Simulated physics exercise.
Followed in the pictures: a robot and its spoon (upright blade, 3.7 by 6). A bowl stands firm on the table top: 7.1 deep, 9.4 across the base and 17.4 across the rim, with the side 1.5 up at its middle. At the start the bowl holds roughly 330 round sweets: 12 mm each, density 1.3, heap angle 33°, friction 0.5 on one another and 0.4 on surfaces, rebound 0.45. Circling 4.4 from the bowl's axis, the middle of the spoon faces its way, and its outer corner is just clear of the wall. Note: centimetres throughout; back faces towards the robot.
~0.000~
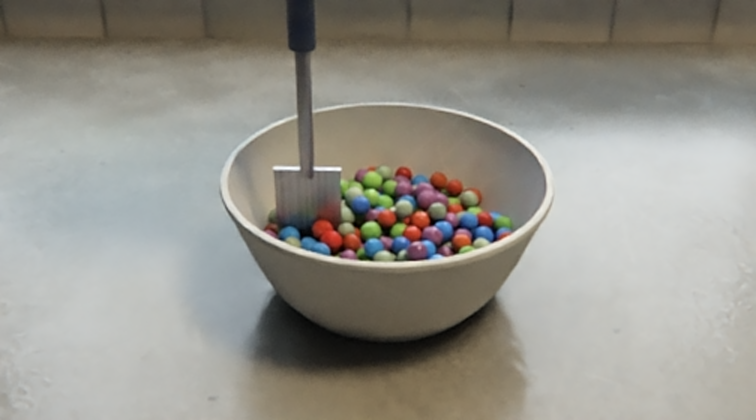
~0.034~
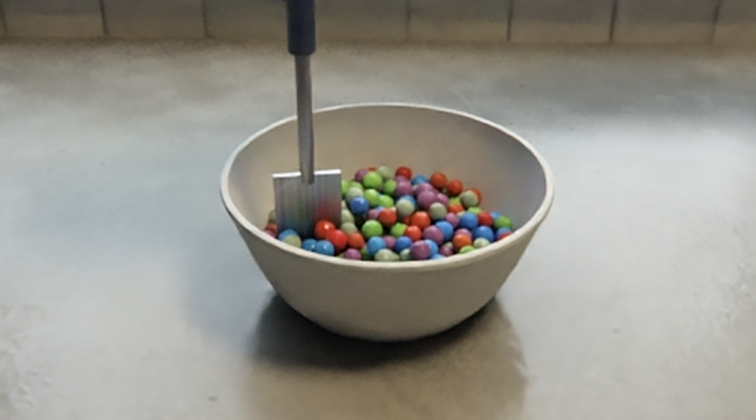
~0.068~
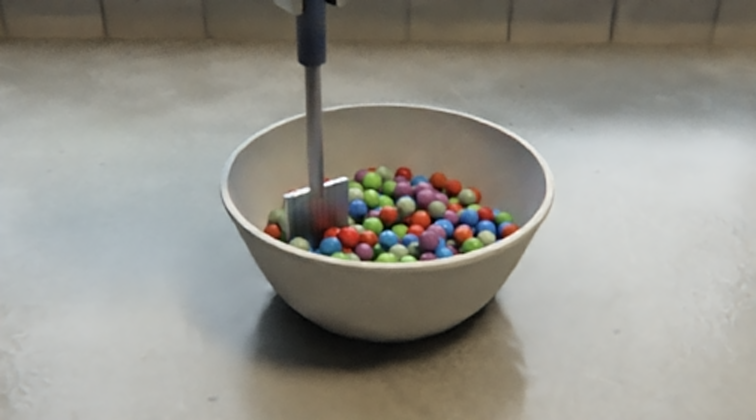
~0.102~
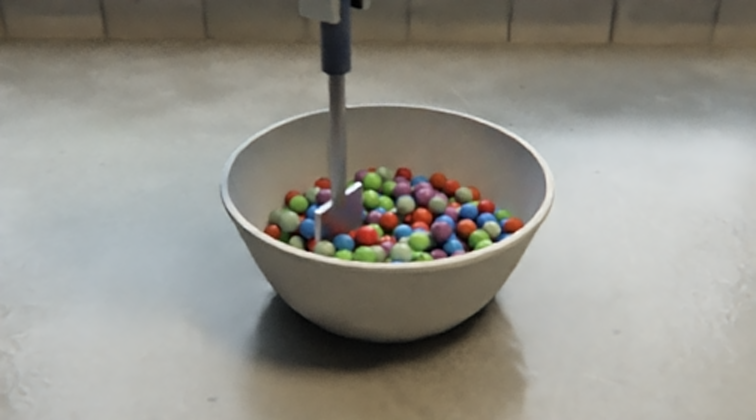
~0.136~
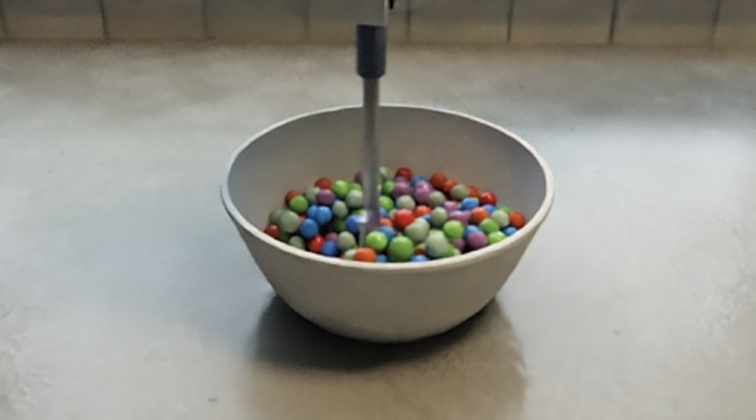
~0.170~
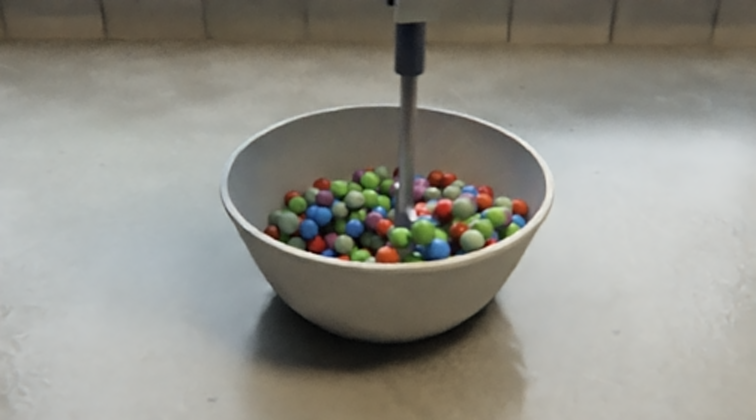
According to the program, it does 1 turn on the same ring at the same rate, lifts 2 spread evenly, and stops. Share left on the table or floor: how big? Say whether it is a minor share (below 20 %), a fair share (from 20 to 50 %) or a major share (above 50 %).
A minor share.
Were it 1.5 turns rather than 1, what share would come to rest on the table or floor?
Close to 15 in a hundred.
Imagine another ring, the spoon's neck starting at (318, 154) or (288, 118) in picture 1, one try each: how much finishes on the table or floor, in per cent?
10 and 10 per cent.
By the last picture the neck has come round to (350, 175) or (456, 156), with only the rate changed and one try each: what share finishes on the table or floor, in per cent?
Around 5 and 20 percent, in that order.
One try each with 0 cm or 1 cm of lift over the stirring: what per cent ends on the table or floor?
15 and 15 %.
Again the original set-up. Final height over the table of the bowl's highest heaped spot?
Around 6.0 cm above the table.
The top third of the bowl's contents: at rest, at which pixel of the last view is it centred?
It is centred near (350, 247).
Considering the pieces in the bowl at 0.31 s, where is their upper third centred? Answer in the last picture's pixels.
Roughly at (457, 163).
By 0.31 s, 200° round, highest piece 10 above the table; 324 in the bowl, 10 in flight or on the tool.
By 0.46 s, 298° round, highest piece 9 above the table; 301 in the bowl, 20 on the table or floor, 13 in flight or on the tool.
By 0.73 s, 0° round, highest piece 6 above the table; 289 in the bowl, 45 on the table or floor.
By 1.43 s, 0° round, highest piece 5 above the table; 289 in the bowl, 45 on the table or floor.
Final count, 289 in the bowl, 45 on the table or floor. That is 13 % on the table or floor.
